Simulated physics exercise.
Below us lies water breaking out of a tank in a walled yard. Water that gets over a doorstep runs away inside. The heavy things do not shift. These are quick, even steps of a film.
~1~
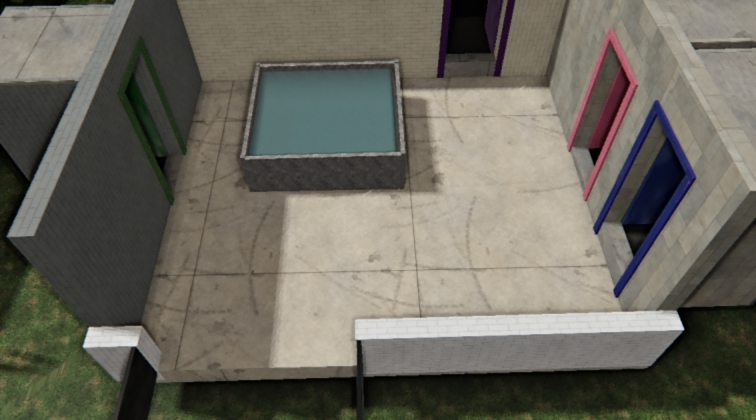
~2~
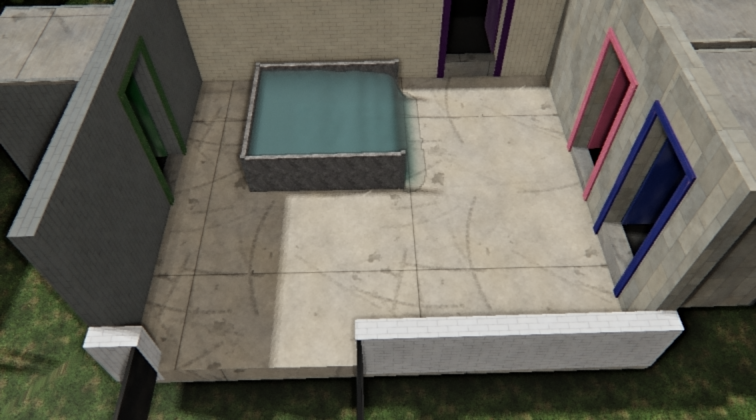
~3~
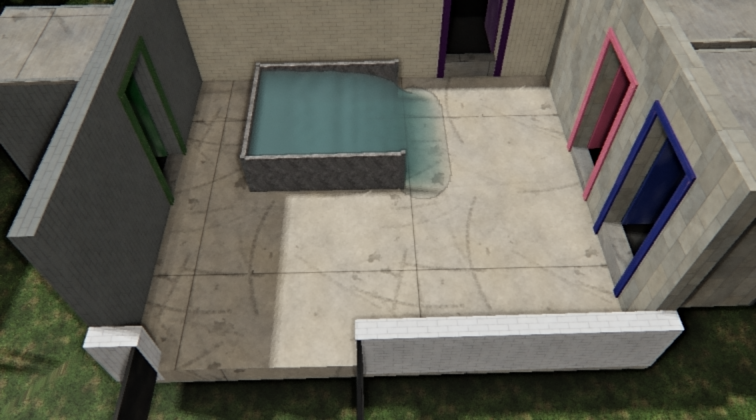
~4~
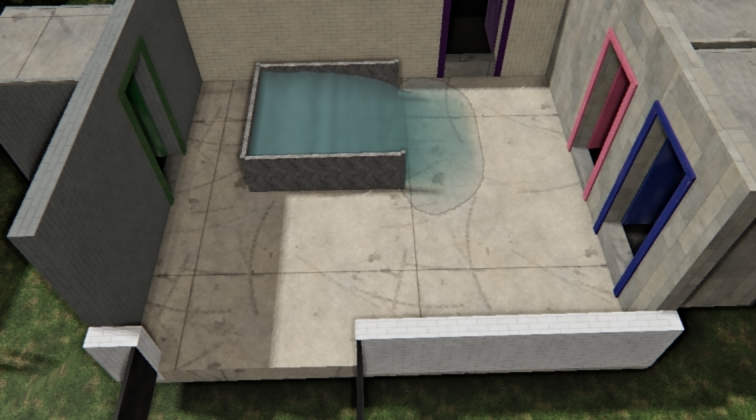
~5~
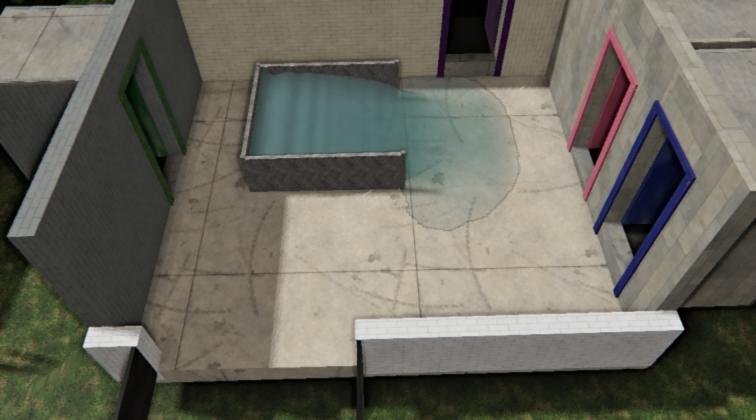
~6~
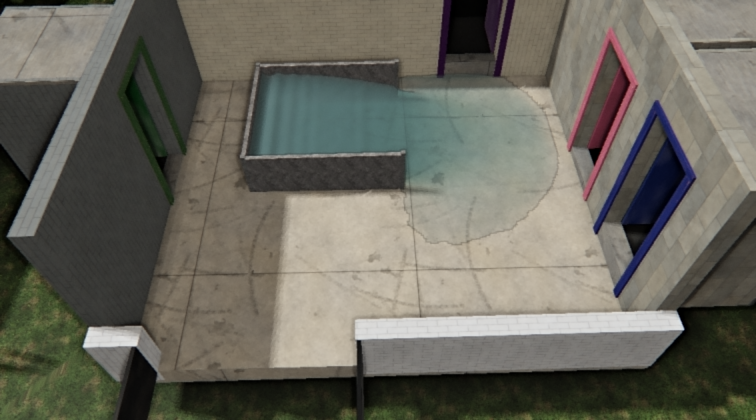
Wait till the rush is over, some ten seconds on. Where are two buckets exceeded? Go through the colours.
The blue door holds within the limit; the green door floods; the pink door floods; the purple door holds within the limit.
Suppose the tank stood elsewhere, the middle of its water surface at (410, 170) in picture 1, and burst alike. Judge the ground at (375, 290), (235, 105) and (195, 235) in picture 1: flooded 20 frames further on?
In that order: Flooded, clear, free of water.
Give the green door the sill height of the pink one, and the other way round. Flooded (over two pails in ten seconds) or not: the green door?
Then: The green door is under.
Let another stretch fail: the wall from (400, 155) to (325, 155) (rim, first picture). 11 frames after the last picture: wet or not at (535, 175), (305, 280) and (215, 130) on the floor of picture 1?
In that order: Clear, flooded, clear.
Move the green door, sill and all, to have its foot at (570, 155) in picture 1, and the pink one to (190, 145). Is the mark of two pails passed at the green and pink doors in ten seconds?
In short: The green door passes that mark, the pink door lets less in.
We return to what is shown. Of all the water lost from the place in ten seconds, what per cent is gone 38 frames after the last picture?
Near 65 in a hundred.
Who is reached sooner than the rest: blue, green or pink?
First comes the pink-painted one.
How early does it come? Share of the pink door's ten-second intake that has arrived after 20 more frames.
Some 85 per cent.
A moment on, water covers 35 % of the floor; the blue door not reached, the green door not reached, the pink door over two buckets in, the purple door wet at the sill, nothing in.
Next, water covers 40 % of the floor; the blue door wet at the sill, nothing in, the green door not reached, the pink door far over two buckets in, the purple door wet at the sill, nothing in.
Then, water covers 50 % of the floor; the blue door wet at the sill, nothing in, the green door not reached, the pink door far over two buckets in, the purple door under two buckets in.
Later, water covers 90 % of the floor; the blue door wet at the sill, nothing in, the green door not reached, the pink door far over two buckets in, the purple door under two buckets in.
In the end, water covers 100 % of the floor; the blue door wet at the sill, nothing in, the green door over two buckets in, the pink door far over two buckets in, the purple door under two buckets in.
